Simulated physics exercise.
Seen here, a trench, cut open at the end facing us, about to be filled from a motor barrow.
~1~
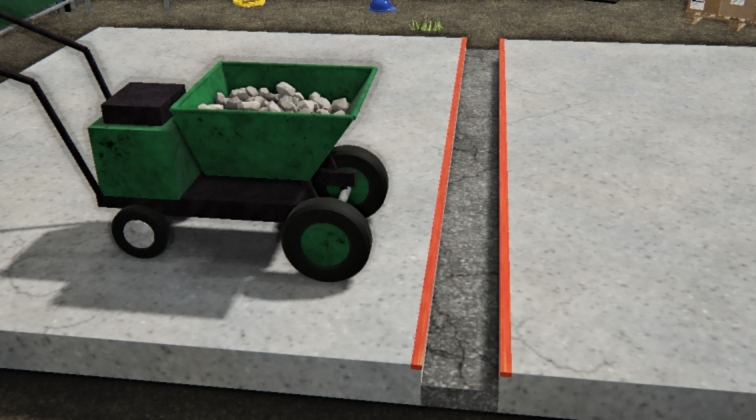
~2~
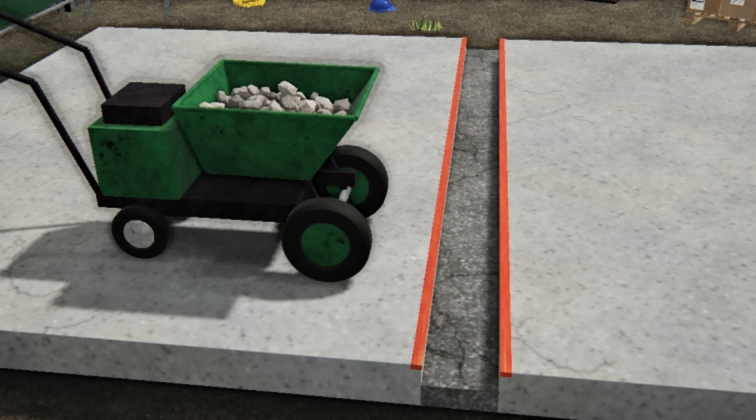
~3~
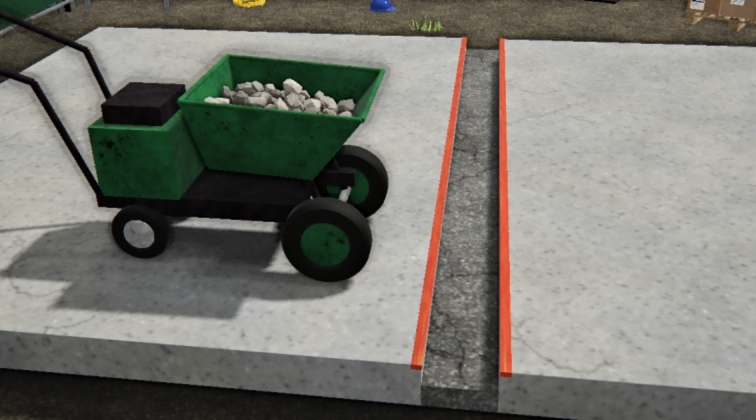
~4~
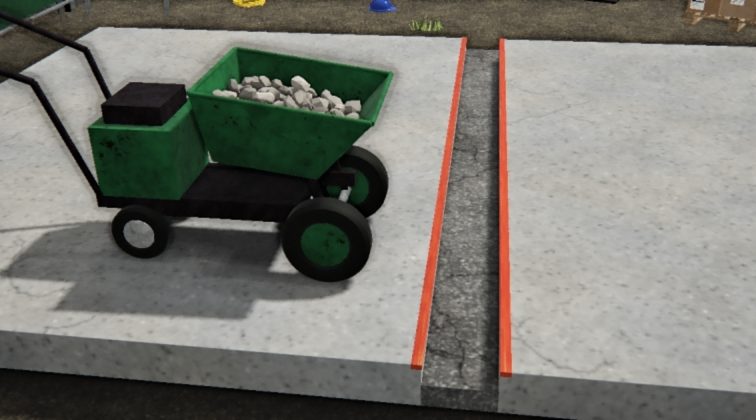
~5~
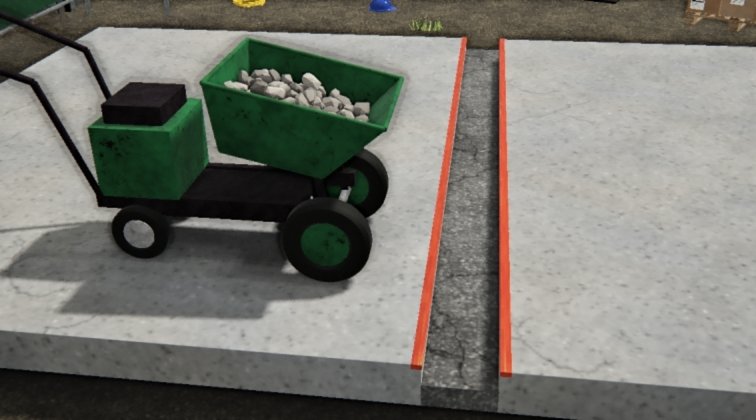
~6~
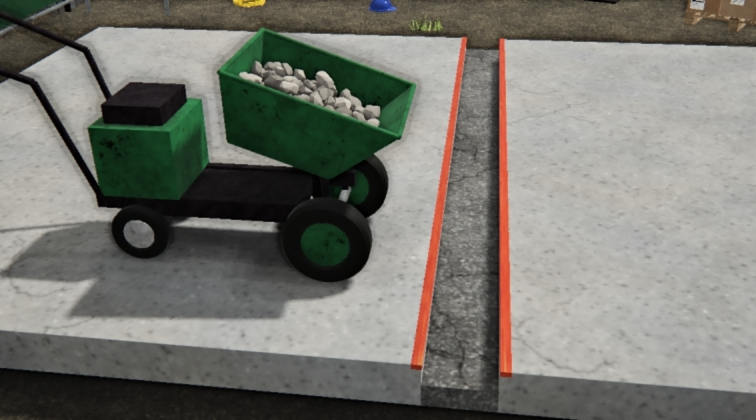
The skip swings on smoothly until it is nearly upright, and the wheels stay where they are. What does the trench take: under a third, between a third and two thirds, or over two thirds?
The trench takes between a third and two thirds.
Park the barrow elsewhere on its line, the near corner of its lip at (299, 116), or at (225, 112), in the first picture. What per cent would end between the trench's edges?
Near 70 % and 20 %.
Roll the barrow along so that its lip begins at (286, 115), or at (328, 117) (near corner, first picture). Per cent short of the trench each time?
First some 20, then 0 per cent.
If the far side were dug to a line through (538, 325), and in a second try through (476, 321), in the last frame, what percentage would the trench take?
First some 80, then 10 per cent.
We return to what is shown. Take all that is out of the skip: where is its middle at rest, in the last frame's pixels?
Close to (493, 251).
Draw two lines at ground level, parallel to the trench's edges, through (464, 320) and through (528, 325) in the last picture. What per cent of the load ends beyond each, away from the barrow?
In turn 70 and 20 in a hundred.
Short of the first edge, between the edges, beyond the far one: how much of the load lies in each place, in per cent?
Short near 0; between near 55; beyond near 35.
Just after the last frame, skip tipped steeply; every one in the skip.
A moment on, skip tipped right over; the larger part in the skip; about a tenth in or heaped over the trench; about a tenth beyond it; just a few falling.
Further on, skip tipped right over; about a tenth in the skip; roughly half in or heaped over the trench; roughly a third beyond it.
When it is over, skip tipped right over; about a tenth in the skip; roughly half in or heaped over the trench; roughly a third beyond it.
